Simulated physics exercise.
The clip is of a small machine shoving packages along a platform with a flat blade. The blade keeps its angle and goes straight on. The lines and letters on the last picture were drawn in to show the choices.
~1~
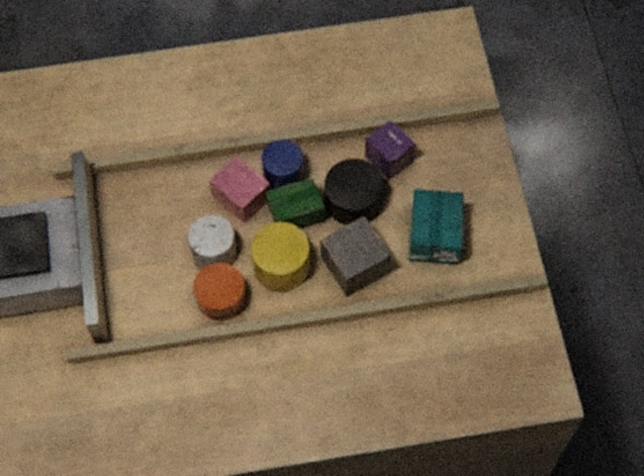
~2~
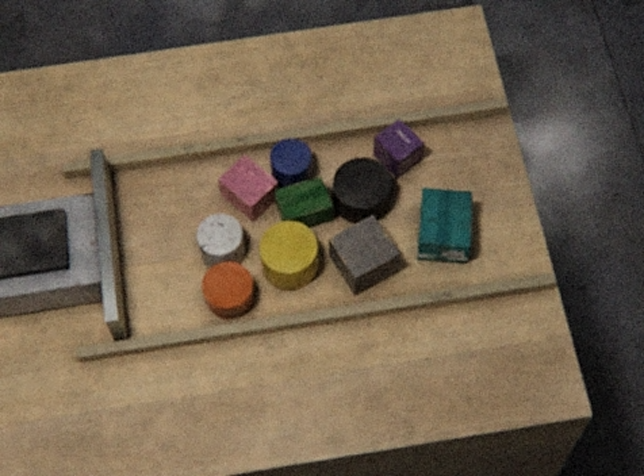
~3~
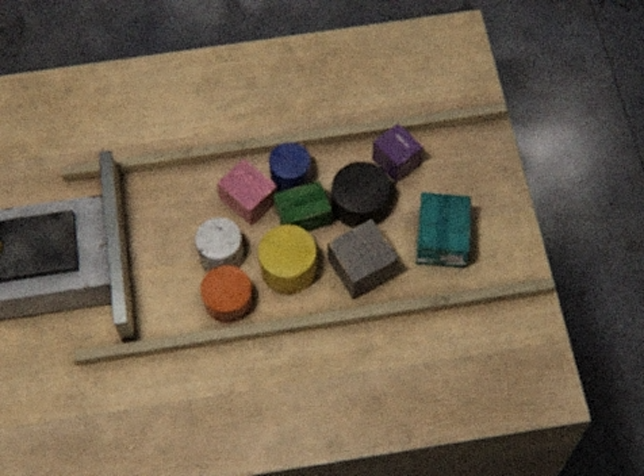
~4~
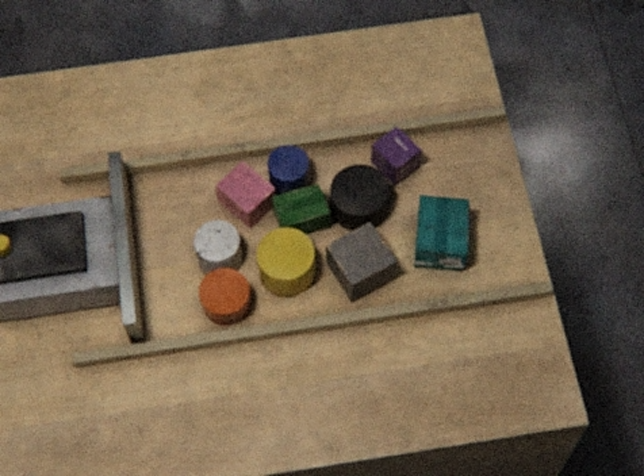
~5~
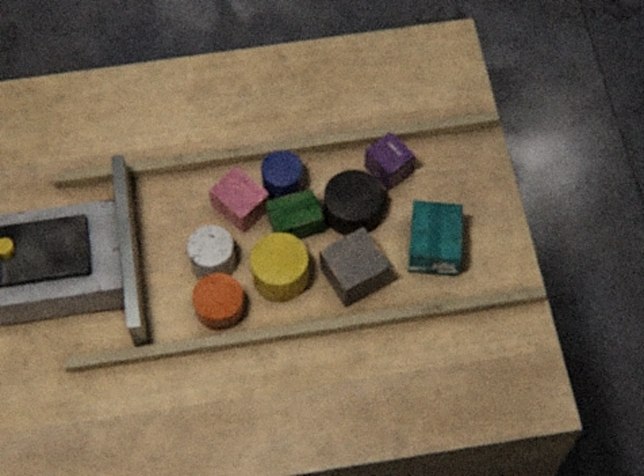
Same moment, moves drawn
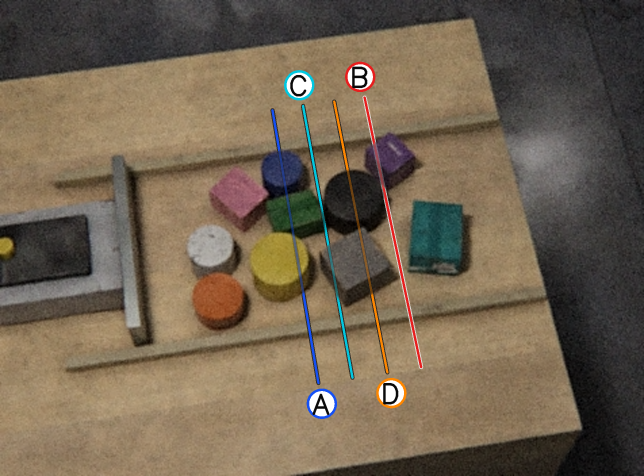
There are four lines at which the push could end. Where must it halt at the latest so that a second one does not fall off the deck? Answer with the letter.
No farther than B.
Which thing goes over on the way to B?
It is the turquoise parcel.
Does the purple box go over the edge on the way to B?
No.
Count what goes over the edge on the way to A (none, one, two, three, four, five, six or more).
By then, none.
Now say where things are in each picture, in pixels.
The first frame shows purple box (389, 150); black canister (354, 193); turquoise parcel (437, 227).
The second frame shows robot (27, 243); orange pail (229, 291).
The third frame shows robot (37, 245); blue canister (291, 169).
The fourth frame shows robot (45, 246); green box (301, 213).
The fifth frame shows robot (49, 249); yellow canister (280, 268); purple box (389, 161); black canister (353, 204).
On the marked copy, A at (294, 239); B at (391, 225); C at (326, 234); D at (359, 229).
Taking B. A third of the way, robot (145, 235); orange pail (263, 299); grey crate (361, 267).
Two thirds of the way, robot (241, 221); turquoise parcel (479, 228); grey crate (446, 266).
When it is over, robot (314, 211); turquoise parcel over the edge; grey crate (518, 255); one fallen.
As for the rest, A is within the limit but short; C is within the limit but short; D is within the limit but short.
